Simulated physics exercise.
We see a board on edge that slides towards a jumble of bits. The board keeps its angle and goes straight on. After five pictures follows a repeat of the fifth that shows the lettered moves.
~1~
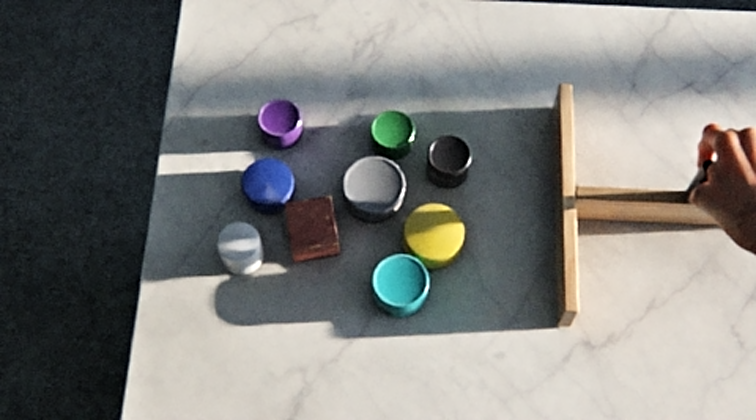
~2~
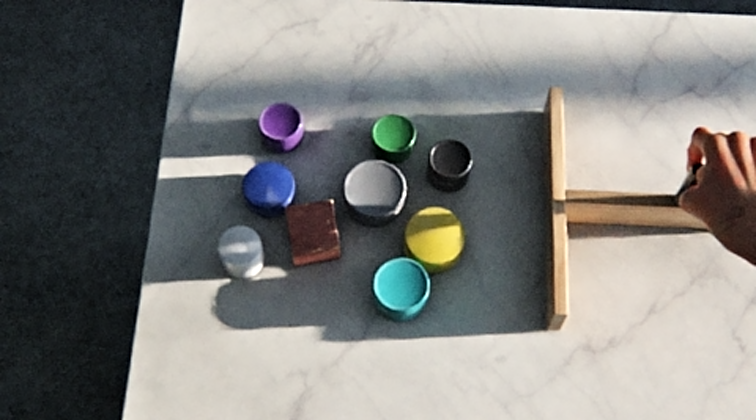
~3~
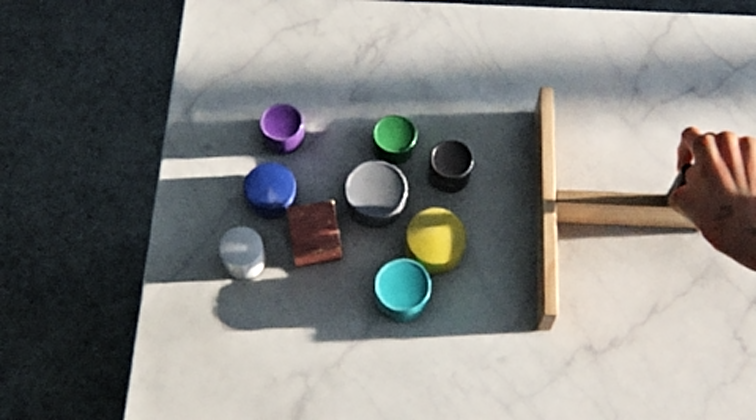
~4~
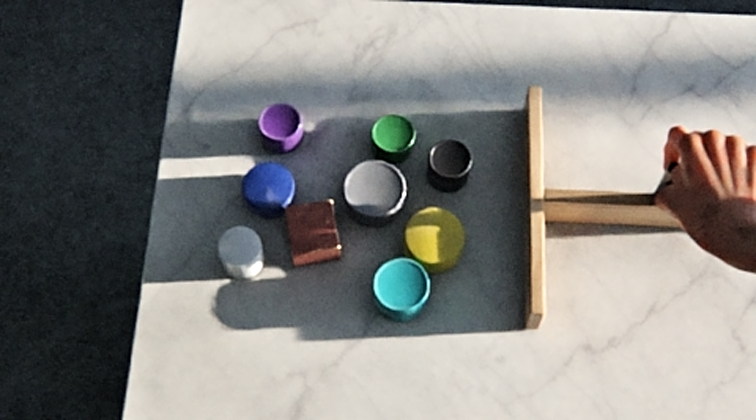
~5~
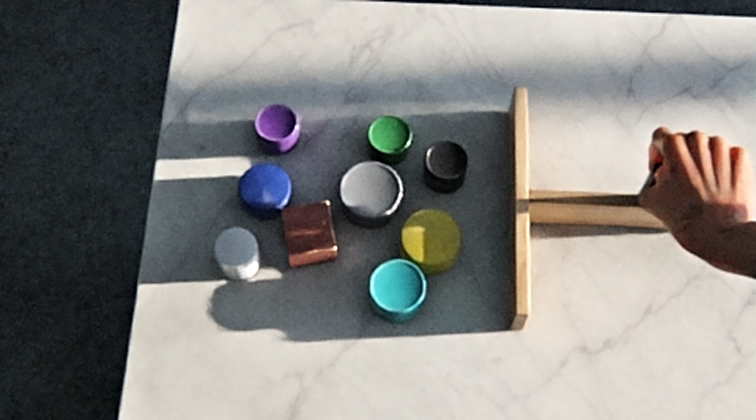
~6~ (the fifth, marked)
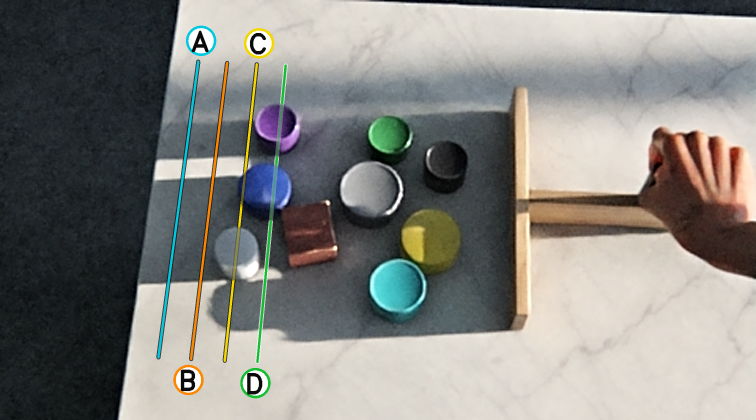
On a pale marble tabletop, a hand gripping a wooden handle slid an upright board slowly left towards a jumble of colourful round tubs and a brown block, which stayed where they were, untouched.
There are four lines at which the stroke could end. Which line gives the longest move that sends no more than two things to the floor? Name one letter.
At C, and not beyond.
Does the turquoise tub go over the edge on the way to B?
No.
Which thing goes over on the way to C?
The white pot goes over.
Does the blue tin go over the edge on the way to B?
By then, yes.
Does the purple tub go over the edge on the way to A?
Yes.
On the marked copy, A at (180, 200); B at (210, 202); C at (242, 203); D at (272, 205).
With C. Early on, board (421, 191); turquoise tub (381, 293); green tub (376, 131).
Further on, board (318, 186); white pot (181, 263); blue tin (227, 196).
At the end, board (243, 183); white pot over the edge; blue tin (161, 205); one fallen.
As for the rest, A drops five; B drops four; D is within the limit but short.
